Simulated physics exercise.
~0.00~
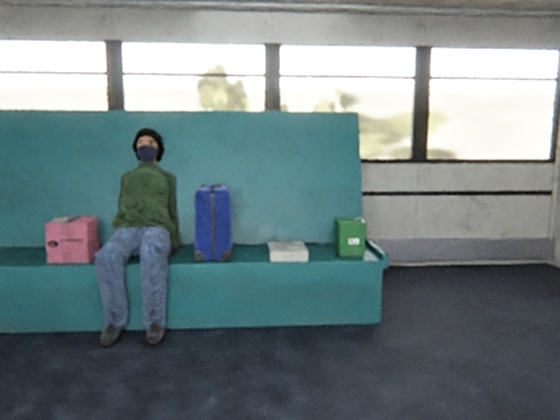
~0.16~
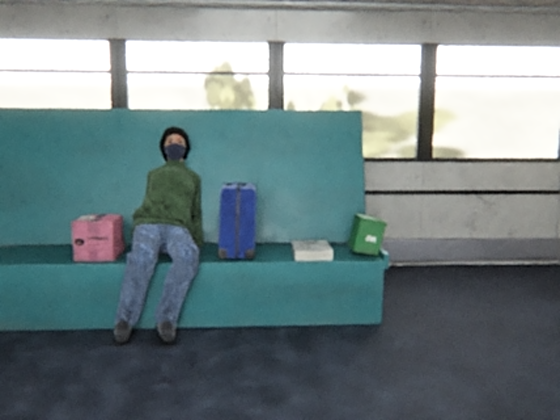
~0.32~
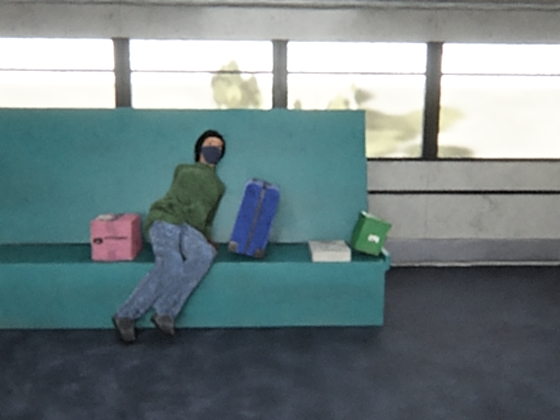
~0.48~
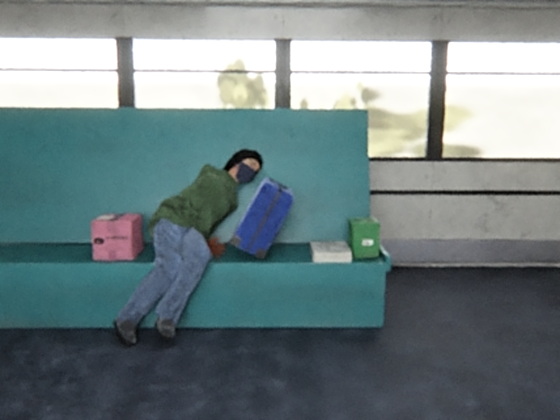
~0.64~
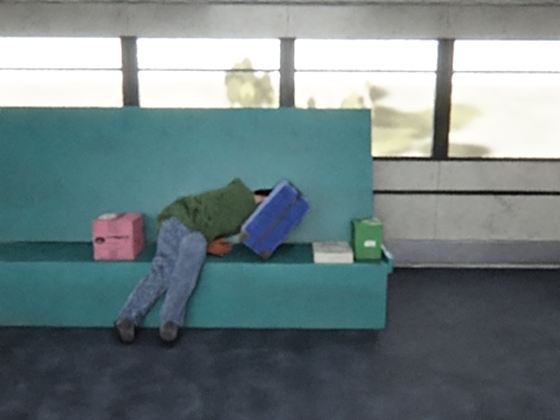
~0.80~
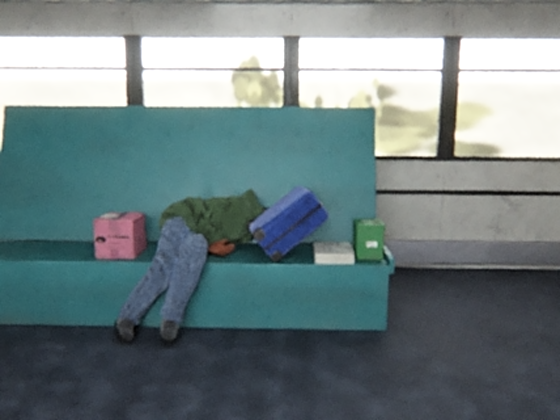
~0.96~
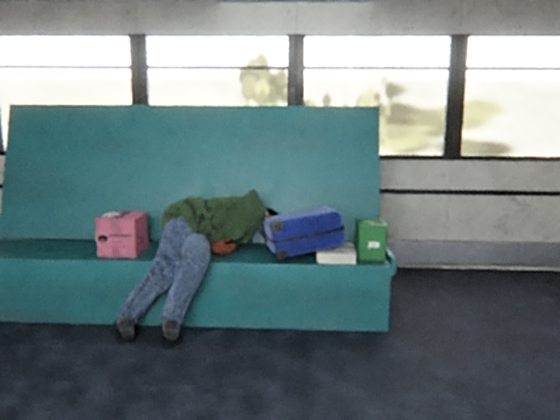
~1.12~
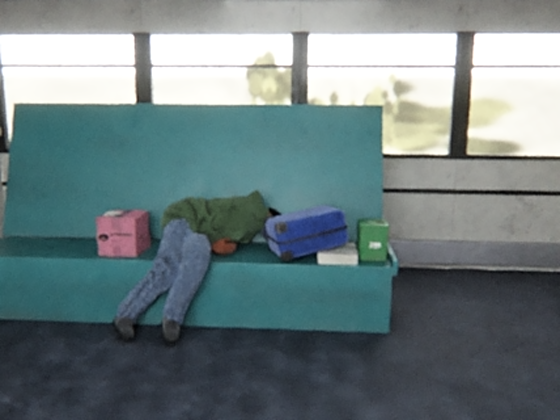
The video shows a masked passenger in a green top on a teal rail car bench as the bags slide slightly right and a green tub tips, then rights itself. The passenger slumps right against a blue case, which topples onto its side, and everything stays on the seat.
